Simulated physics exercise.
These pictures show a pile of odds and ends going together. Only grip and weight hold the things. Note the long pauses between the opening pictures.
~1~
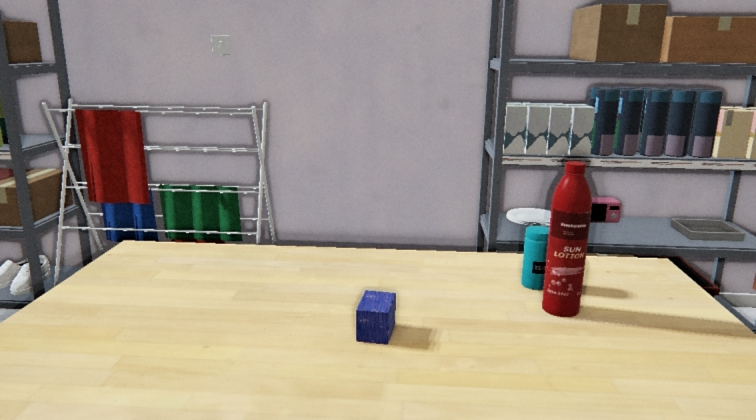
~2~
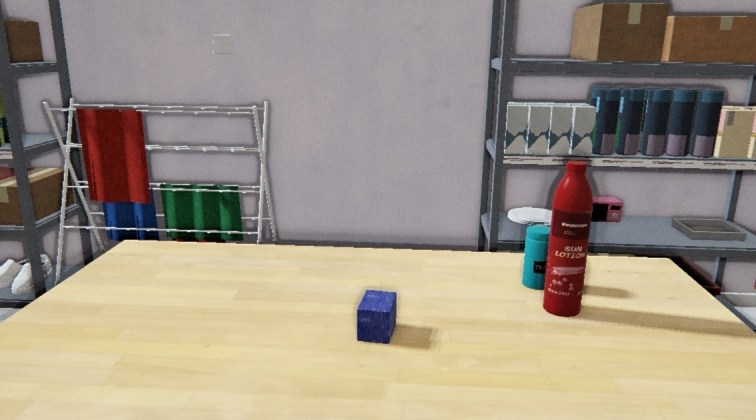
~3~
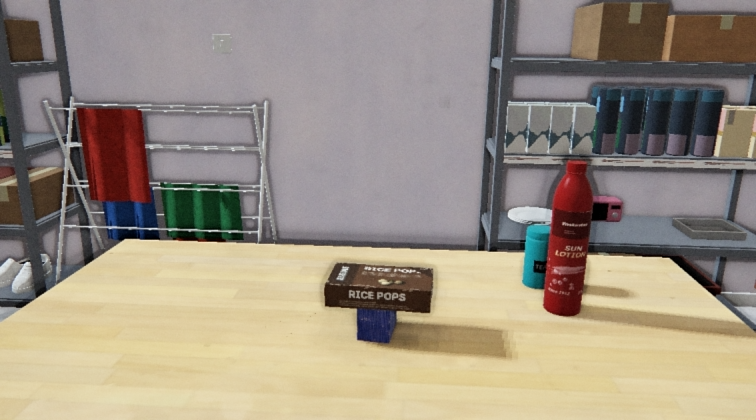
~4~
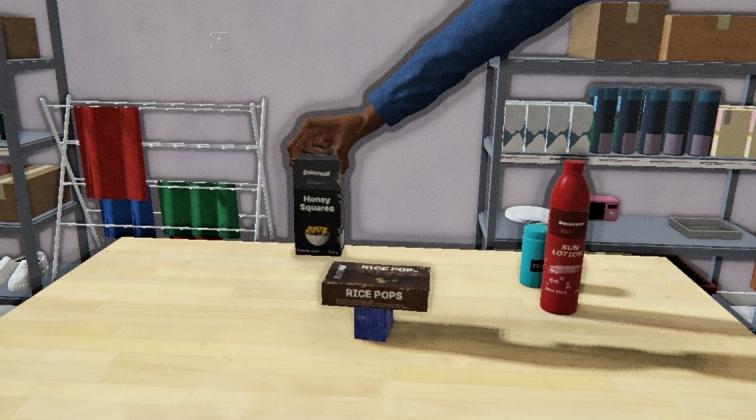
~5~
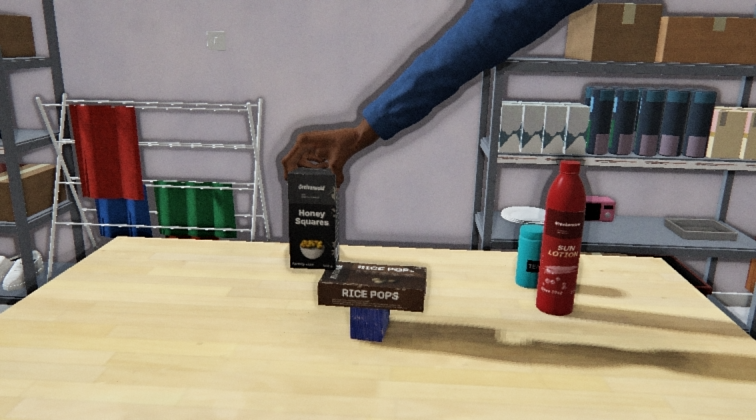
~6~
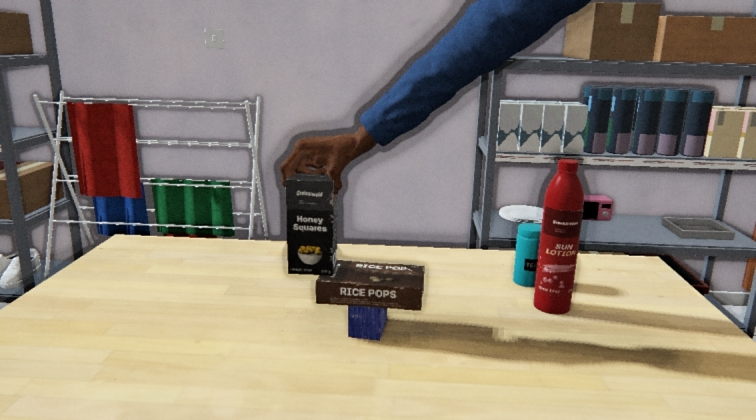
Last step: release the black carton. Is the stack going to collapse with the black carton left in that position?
It gives out.
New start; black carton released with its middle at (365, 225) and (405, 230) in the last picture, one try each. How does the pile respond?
The pile remains stable in the first case, then in the second case it tips over.
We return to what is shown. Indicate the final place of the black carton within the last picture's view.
End position in the final view: Approximately (225, 301).
Then, 0.30 s past the last view, black carton now fallen; brown packet rocked 30° from its first pose.
Then, 0.40 s past the last view, brown packet rocked 62° from its first pose.
Then, 0.70 s past the last view, brown packet on its side.
Finally, fallen, black carton; down or leaning hard in the pile, brown packet; the other 3 still in place. Final places as the last picture's camera would see them, black carton near (225, 301). The pile comes apart.
